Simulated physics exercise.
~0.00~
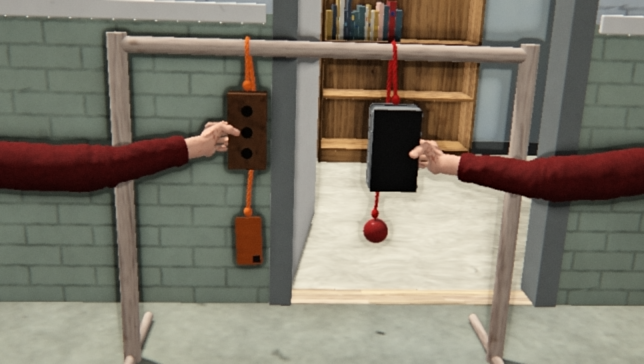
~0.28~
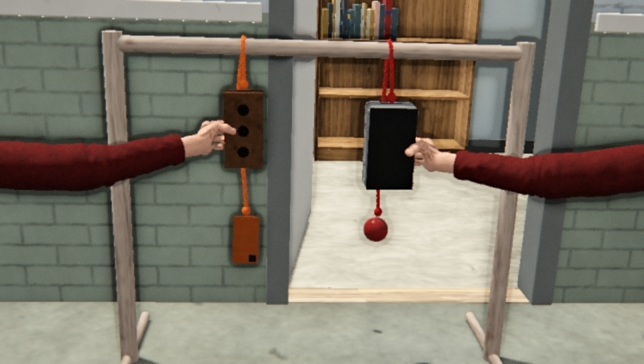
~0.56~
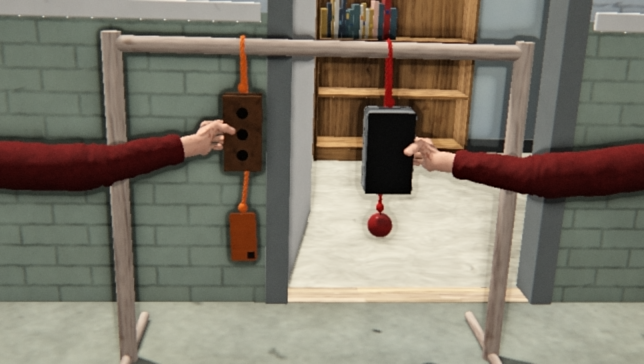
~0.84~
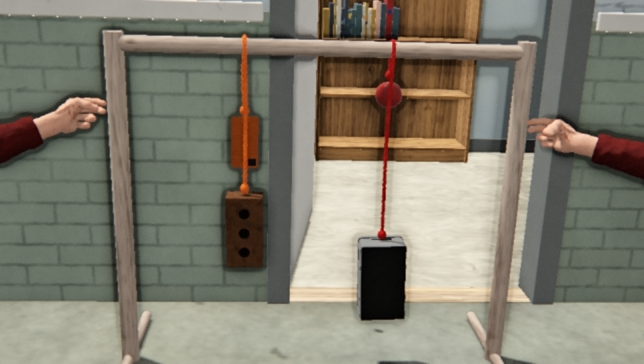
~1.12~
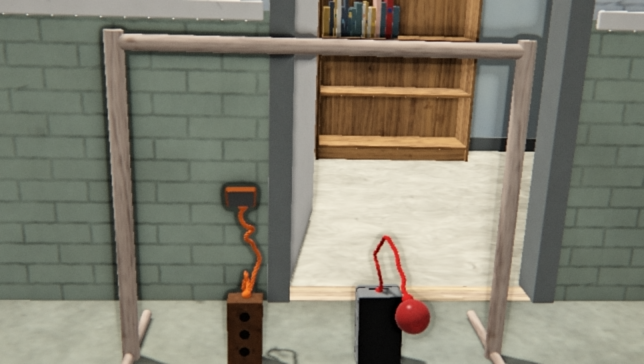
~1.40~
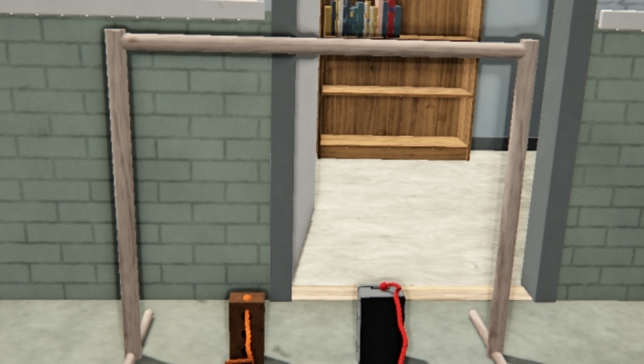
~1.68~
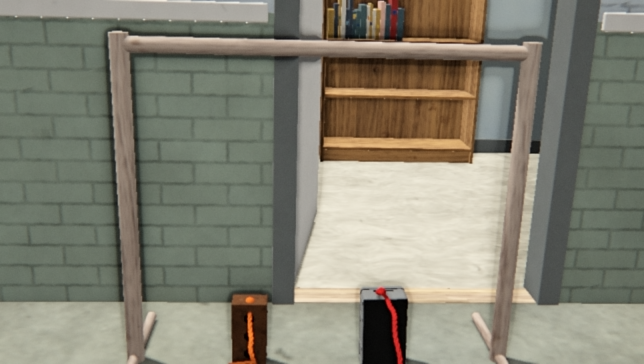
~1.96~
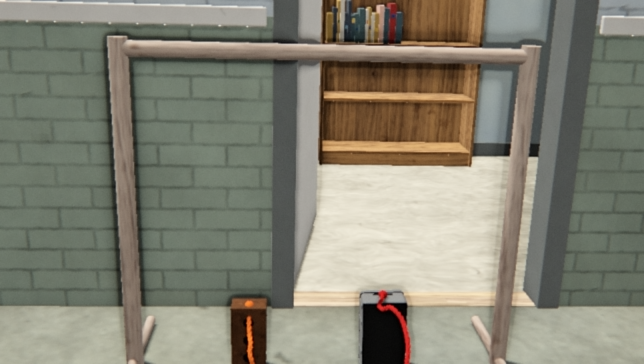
The footage shows two hands holding a brown brick and a dark case hung by cords over a wooden rail, each cord with a smaller object at its other end. The hands let go and withdraw, both loads drop as the smaller objects rise, and everything falls, leaving brick and case on the floor.
